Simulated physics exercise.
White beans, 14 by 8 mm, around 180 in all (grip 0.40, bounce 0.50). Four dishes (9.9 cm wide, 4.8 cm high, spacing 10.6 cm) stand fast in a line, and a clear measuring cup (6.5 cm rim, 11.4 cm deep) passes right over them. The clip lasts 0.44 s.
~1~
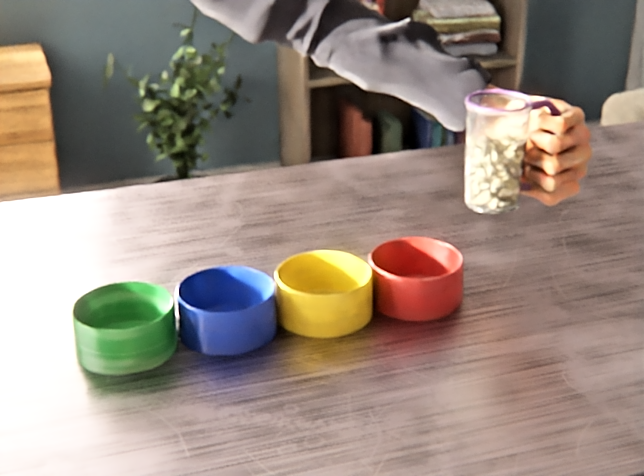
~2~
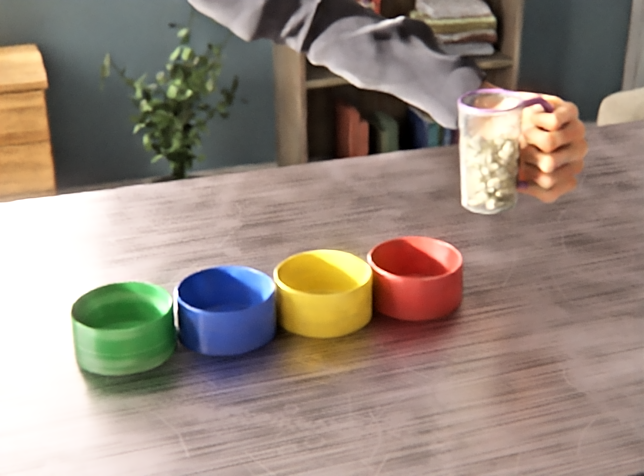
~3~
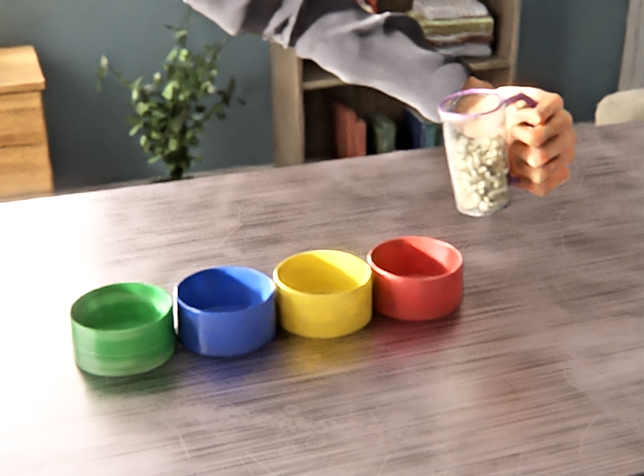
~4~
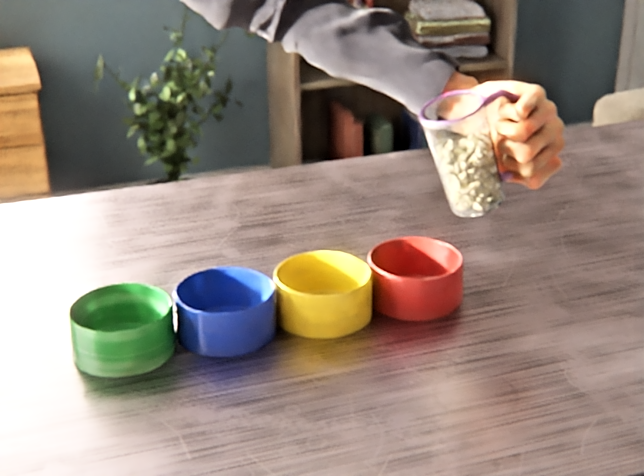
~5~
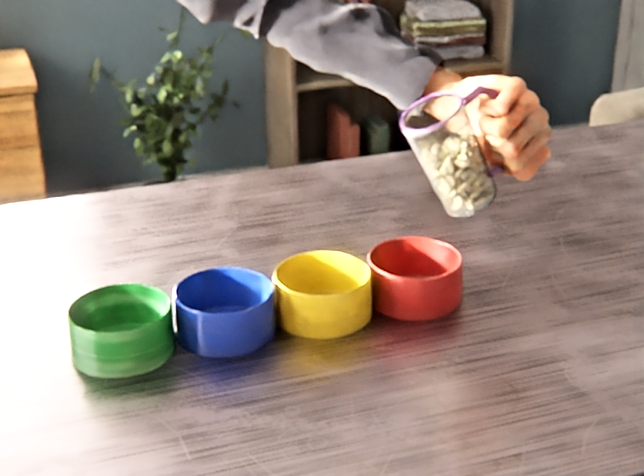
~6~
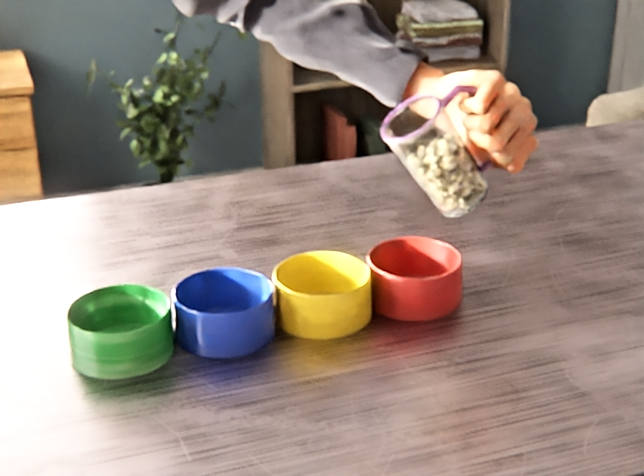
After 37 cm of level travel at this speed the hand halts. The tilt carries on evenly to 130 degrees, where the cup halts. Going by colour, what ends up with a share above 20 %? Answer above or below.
Red below, blue above, green below, yellow below, counter below.
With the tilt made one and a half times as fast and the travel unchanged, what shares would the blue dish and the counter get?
Then: Blue 60; counter 10.
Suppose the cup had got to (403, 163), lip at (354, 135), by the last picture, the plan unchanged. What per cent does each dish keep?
Red 0; blue 0; green 90; yellow 0.
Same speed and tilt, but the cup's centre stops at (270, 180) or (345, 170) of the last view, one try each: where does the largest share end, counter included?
The winner: Blue, then yellow.
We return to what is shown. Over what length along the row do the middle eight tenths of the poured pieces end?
About 9 cm.
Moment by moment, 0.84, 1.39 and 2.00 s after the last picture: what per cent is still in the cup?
In turn: 95, 0, 0.
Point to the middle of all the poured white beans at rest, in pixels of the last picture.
Near (211, 319).
Then, 0.84 s after the last picture, tilt 108 degrees; cup holds 95 %, blue 5 %.
Then, 1.39 s after the last picture, tilt 130 degrees; cup holds 0 %, blue 85 %, green 10 %.
Then, 2.00 s after the last picture, tilt 130 degrees; cup holds 0 %, blue 85 %, green 10 %.
In the end, red 0 %, blue 85 %, green 10 %, yellow 0 %, counter 5 %.
